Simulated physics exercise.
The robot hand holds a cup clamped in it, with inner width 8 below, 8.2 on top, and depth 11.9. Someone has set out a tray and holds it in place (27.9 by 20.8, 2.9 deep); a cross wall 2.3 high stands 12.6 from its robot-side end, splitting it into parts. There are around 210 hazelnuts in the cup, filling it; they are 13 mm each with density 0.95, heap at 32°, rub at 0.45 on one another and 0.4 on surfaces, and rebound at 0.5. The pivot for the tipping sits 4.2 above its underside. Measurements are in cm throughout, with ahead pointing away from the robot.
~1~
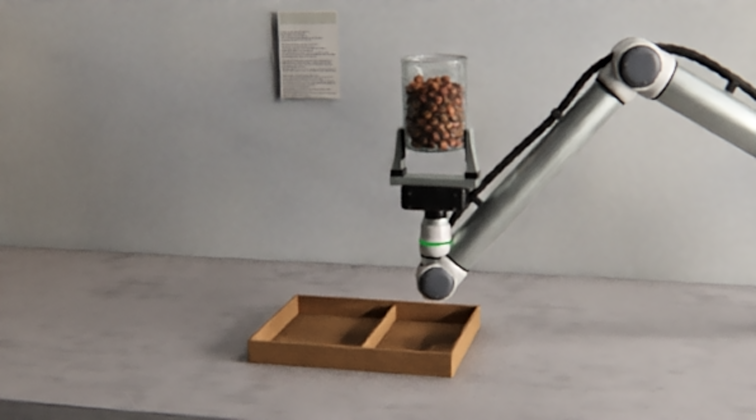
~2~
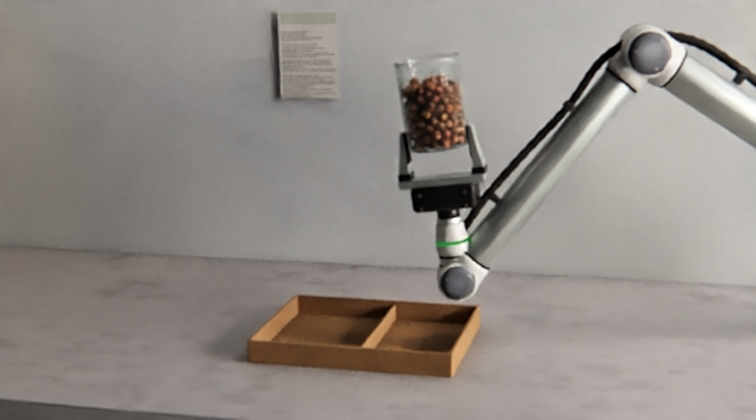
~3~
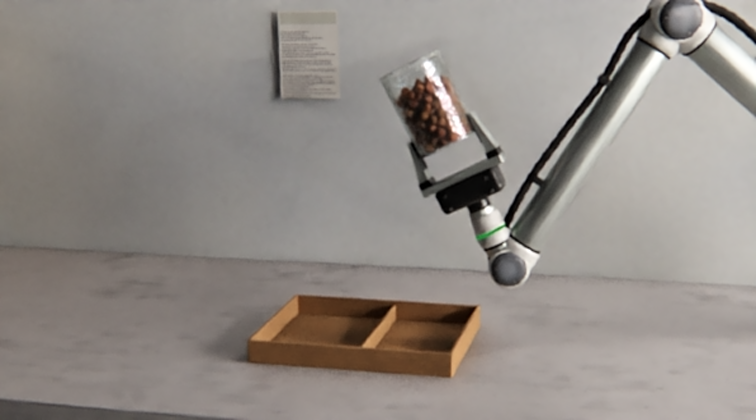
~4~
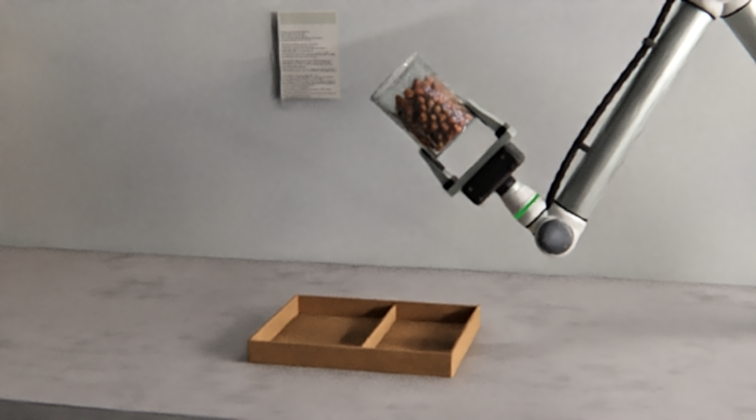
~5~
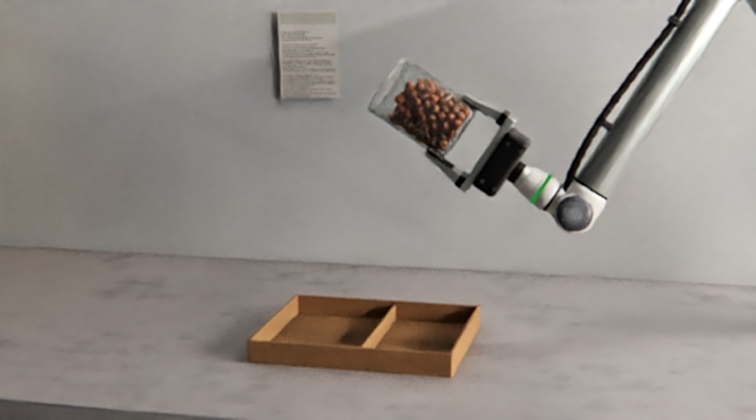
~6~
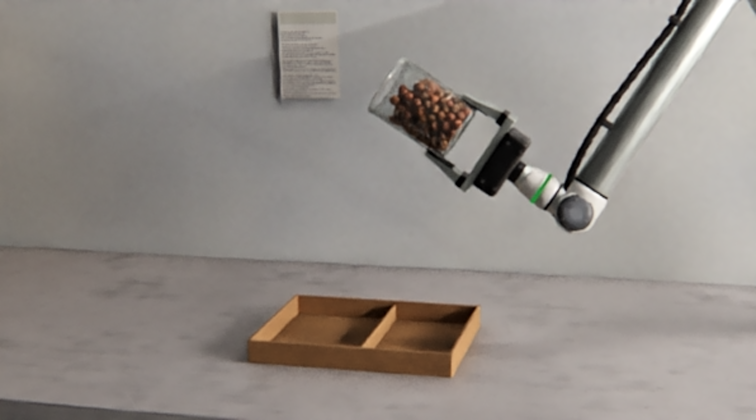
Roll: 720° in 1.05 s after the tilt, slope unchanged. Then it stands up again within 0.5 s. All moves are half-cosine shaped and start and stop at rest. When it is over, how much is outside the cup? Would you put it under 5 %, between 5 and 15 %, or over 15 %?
I would put it under 5 %.
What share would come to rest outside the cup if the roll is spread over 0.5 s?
Then about 0 per cent.
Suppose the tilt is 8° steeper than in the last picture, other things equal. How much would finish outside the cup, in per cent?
It would be around 0 percent.
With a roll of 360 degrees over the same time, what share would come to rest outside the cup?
Then roughly 0 per cent.
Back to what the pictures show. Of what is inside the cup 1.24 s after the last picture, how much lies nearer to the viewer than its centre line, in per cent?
My guess would be around 50 per cent.
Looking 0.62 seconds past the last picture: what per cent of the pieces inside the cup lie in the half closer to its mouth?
Close to 35 per cent lies in the mouth half.
Then, 0.62 s after the last picture, tipped 57°, highest piece 39 above the table; 211 in the cup.
Then, 1.24 s after the last picture, tipped 39°, highest piece 38 above the table; 211 in the cup.
Then, 1.75 s after the last picture, upright, highest piece 39 above the table; 211 in the cup.
Then, 2.45 s after the last picture, upright, highest piece 39 above the table; 211 in the cup.
Final count, 211 in the cup. That is 0 % outside the cup.
